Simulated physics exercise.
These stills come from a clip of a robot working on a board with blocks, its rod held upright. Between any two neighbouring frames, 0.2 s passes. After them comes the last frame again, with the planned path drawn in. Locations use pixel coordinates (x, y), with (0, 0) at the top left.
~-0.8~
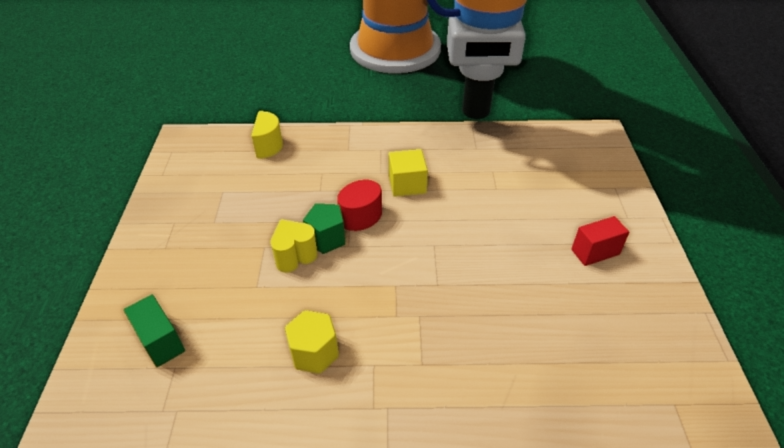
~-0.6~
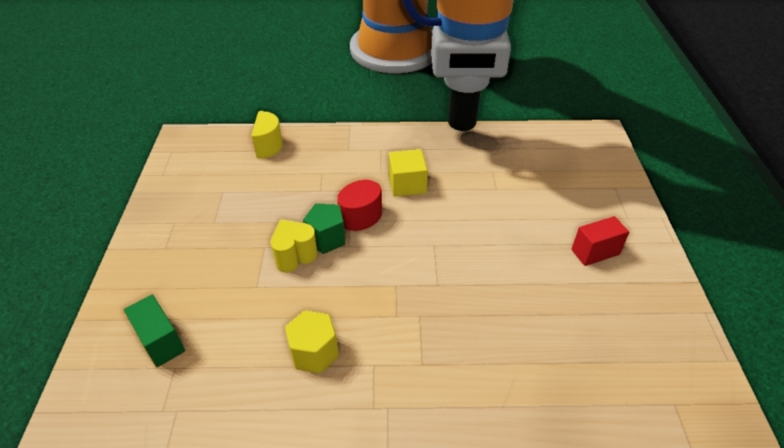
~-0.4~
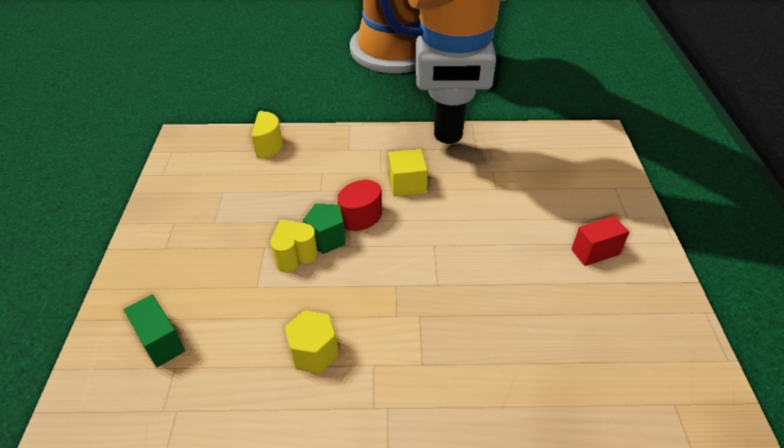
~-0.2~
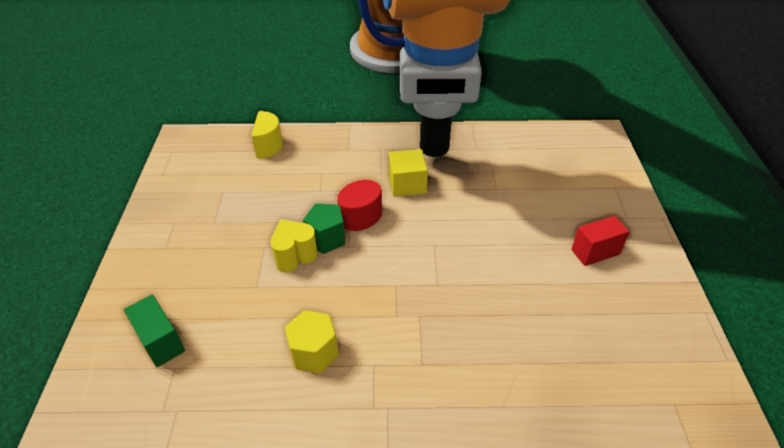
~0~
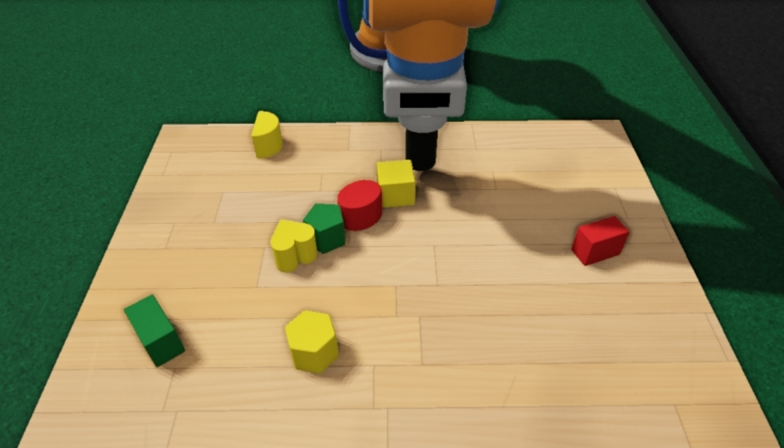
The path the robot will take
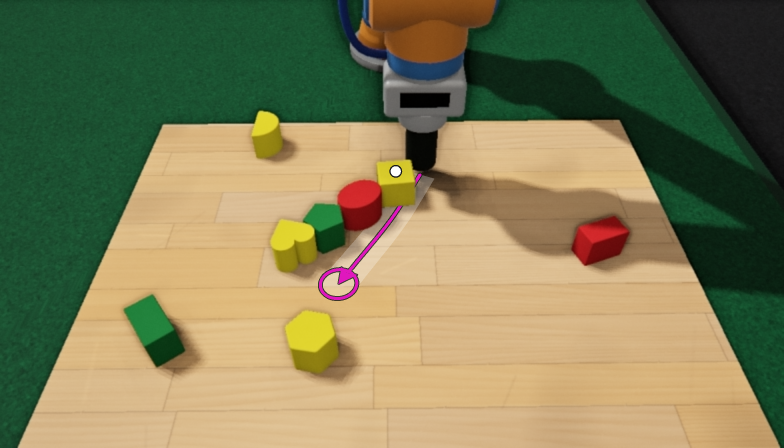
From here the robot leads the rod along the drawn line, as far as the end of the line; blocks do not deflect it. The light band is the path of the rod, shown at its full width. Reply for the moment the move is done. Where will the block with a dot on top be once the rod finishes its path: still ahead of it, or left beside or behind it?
Lost on the way.
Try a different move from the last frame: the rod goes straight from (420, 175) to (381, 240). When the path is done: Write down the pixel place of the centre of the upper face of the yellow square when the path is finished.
Most likely (390, 243).
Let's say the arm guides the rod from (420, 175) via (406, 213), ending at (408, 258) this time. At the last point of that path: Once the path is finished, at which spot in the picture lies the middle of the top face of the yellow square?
It should be at about (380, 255).
The line goes from (420, 175) by way of (387, 226) to (339, 284); the dot is on the yellow square.
The first path, step by step. One third of the way, rod at (399, 196); yellow heart-shaped block at (285, 239); green pentagonal block at (305, 216), turned 20° anticlockwise; red elliptical block at (345, 210), turned 90° clockwise; yellow square at (393, 211), turned 50° anticlockwise.
Two thirds of the way, rod at (371, 232); yellow heart-shaped block at (284, 240); green pentagonal block at (293, 214), turned 20° anticlockwise; red elliptical block at (334, 215); yellow square at (387, 247).
At the end, rod at (337, 272); yellow heart-shaped block at (284, 240); green pentagonal block at (291, 213), turned 30° anticlockwise; red elliptical block at (328, 219), turned 155° clockwise; yellow square at (388, 255), turned 140° anticlockwise.
